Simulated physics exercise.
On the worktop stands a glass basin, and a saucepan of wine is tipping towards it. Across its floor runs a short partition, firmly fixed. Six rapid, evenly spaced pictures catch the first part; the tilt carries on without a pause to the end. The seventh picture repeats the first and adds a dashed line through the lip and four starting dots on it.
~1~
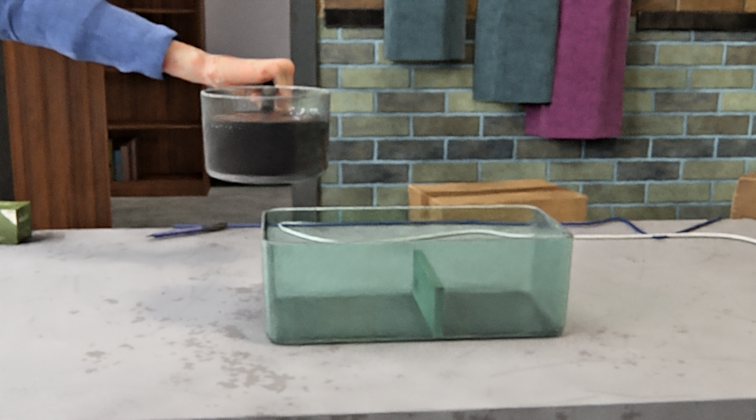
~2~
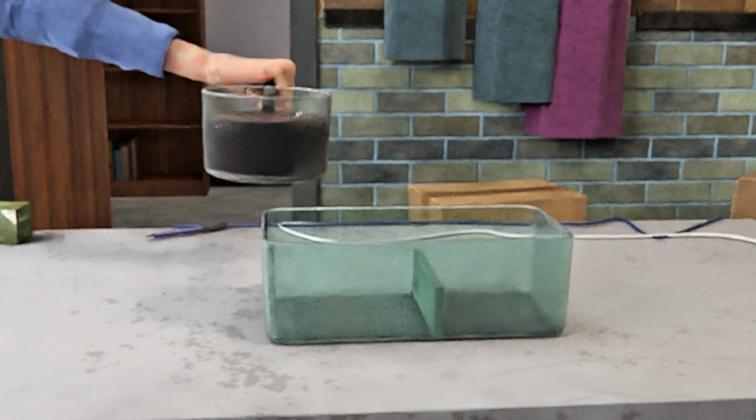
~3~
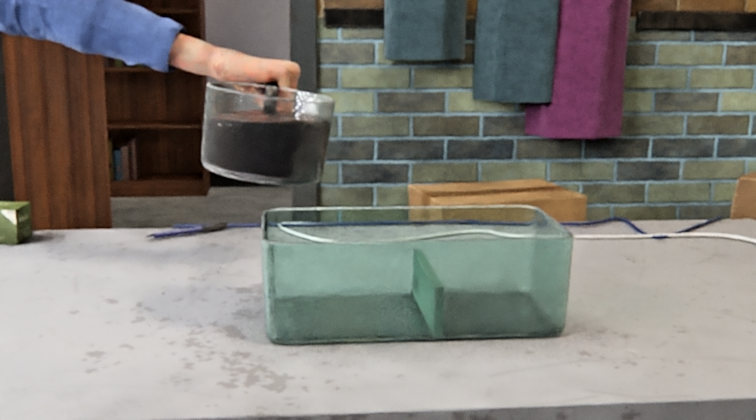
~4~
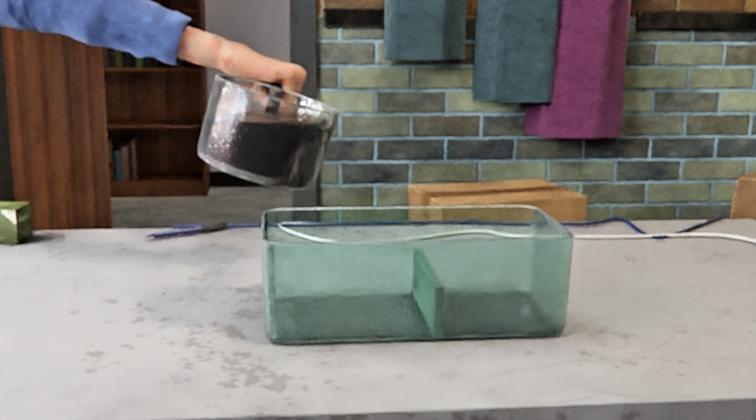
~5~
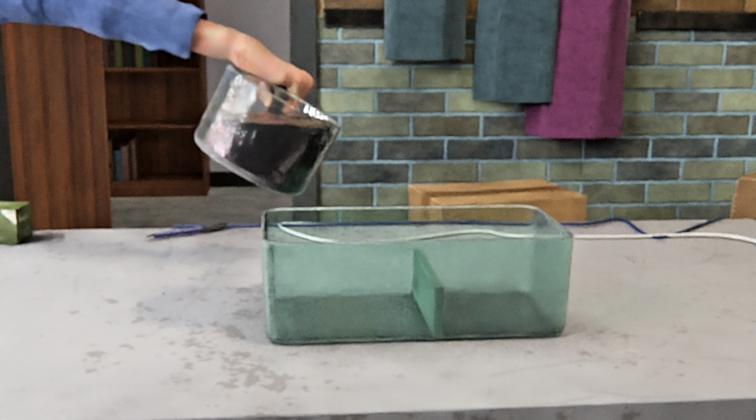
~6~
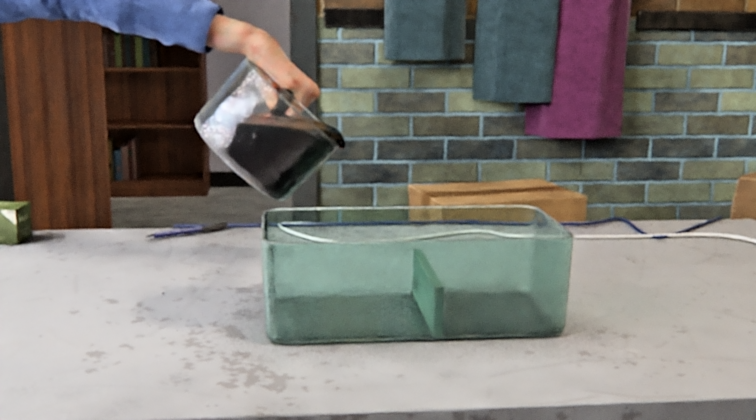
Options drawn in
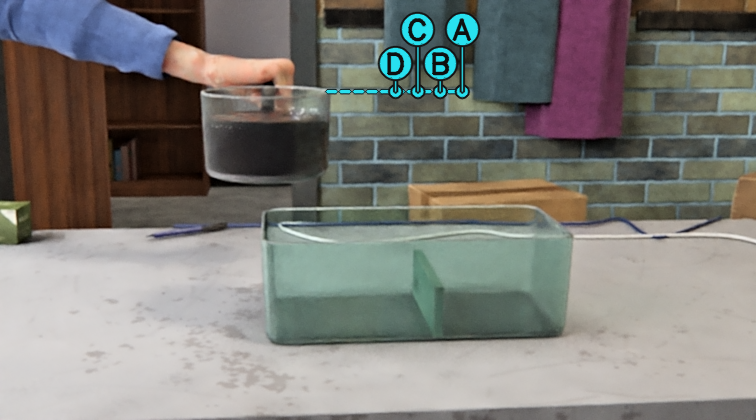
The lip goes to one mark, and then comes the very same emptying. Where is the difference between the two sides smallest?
Spot D does it best.
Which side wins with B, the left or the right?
More ends on the right.
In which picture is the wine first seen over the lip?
In picture 6.
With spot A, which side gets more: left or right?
The right one.
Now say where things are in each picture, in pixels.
Upright, lip at (327, 91); basin from (266, 342) to (564, 333); top of the wall at (427, 267); nothing has left yet.
Upright, lip at (329, 93); nothing has left yet.
Tipped about 8°, lip at (332, 100); nothing has left yet.
Tipped about 17°, lip at (336, 111); nothing has left yet.
Tipped about 29°, lip at (339, 126); nothing has left yet.
Tipped about 43°, lip at (338, 143); wine is over the lip, down to (338, 143).
On the marked copy, A at (462, 91); B at (440, 91); C at (417, 91); D at (395, 91).
For spot A, about 4 % ends left of the wall and 89 % right of it; 6 % is lost outside.
For spot B, about 4 % ends left of the wall and 94 % right of it.
For spot C, about 17 % ends left of the wall and 81 % right of it.
For spot D, about 53 % ends left of the wall and 46 % right of it.
